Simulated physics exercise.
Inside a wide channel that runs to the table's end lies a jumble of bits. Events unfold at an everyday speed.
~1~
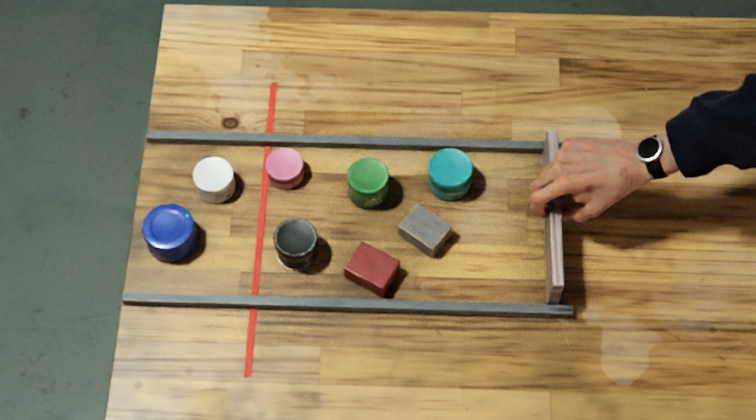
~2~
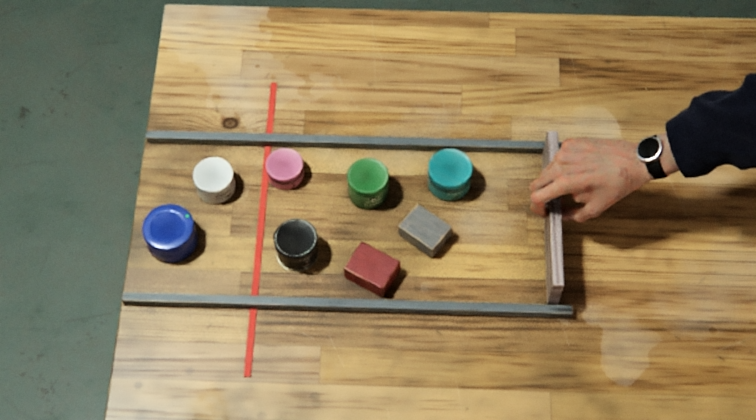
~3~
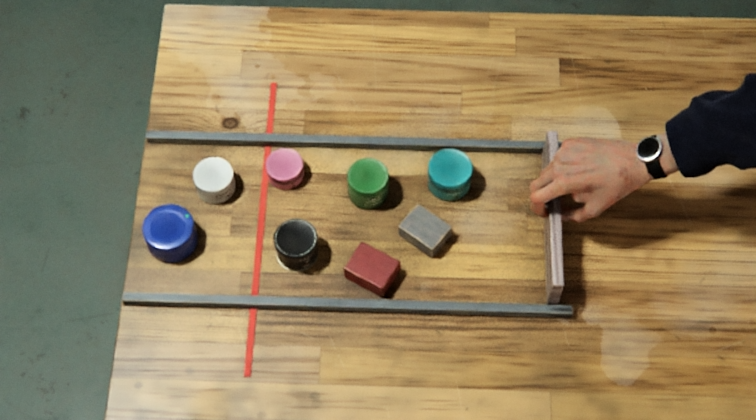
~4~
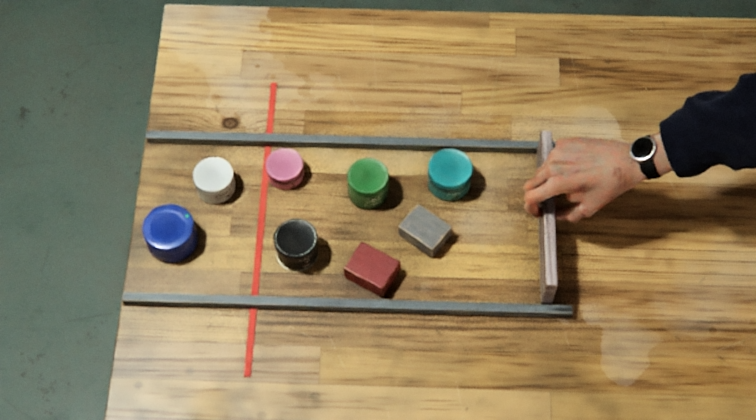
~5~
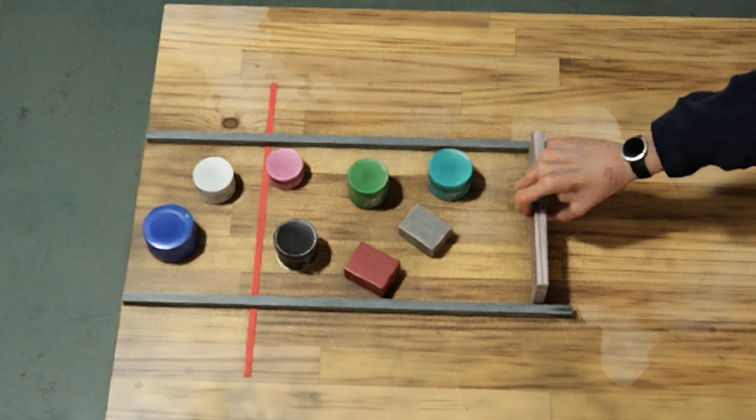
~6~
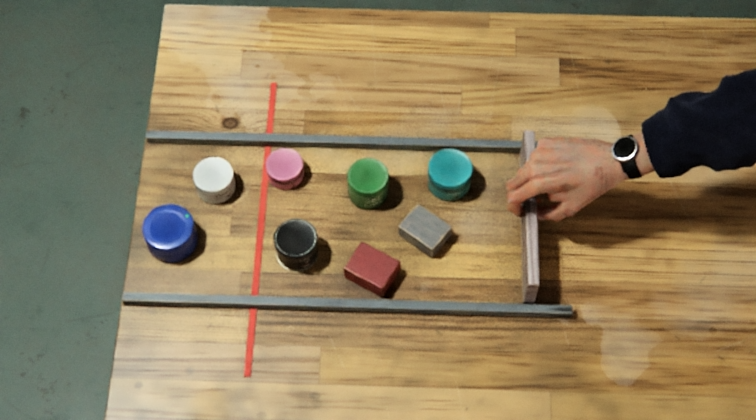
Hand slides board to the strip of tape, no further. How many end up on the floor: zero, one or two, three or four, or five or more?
I expect no drop over the end.
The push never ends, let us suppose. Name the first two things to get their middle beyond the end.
First comes the blue lid, followed by the white tub.
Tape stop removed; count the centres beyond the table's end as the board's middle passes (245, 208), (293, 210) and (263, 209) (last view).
0, 0 and 0.
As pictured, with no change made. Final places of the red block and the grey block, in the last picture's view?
Taking them in turn, first comes (229, 269), then (234, 221).
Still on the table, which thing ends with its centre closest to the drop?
Result - the blue lid.
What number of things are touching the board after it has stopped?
That number would be 3.
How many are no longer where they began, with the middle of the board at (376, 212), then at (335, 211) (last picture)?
By the first moment it's 4, by the second it's 6.
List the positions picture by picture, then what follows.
In the first frame, blue lid (170, 233); white tub (215, 181); pink tub (285, 169); board (553, 217); tape (261, 220).
In the second frame, white tub (215, 181); green tub (368, 184).
In the third frame, pink tub (285, 169); turquoise tub (450, 175).
In the fourth frame, blue lid (170, 233); board (546, 217).
In the fifth frame, white tub (215, 181); grey block (425, 231).
In the sixth frame, blue lid (170, 233); white tub (215, 181); pink tub (285, 169); board (529, 216); tape (261, 220).
Early on, none off yet; blue lid at rest near (170, 233); white tub at rest near (215, 181); pink tub at rest near (285, 169).
Finally, the number that fall off is zero.
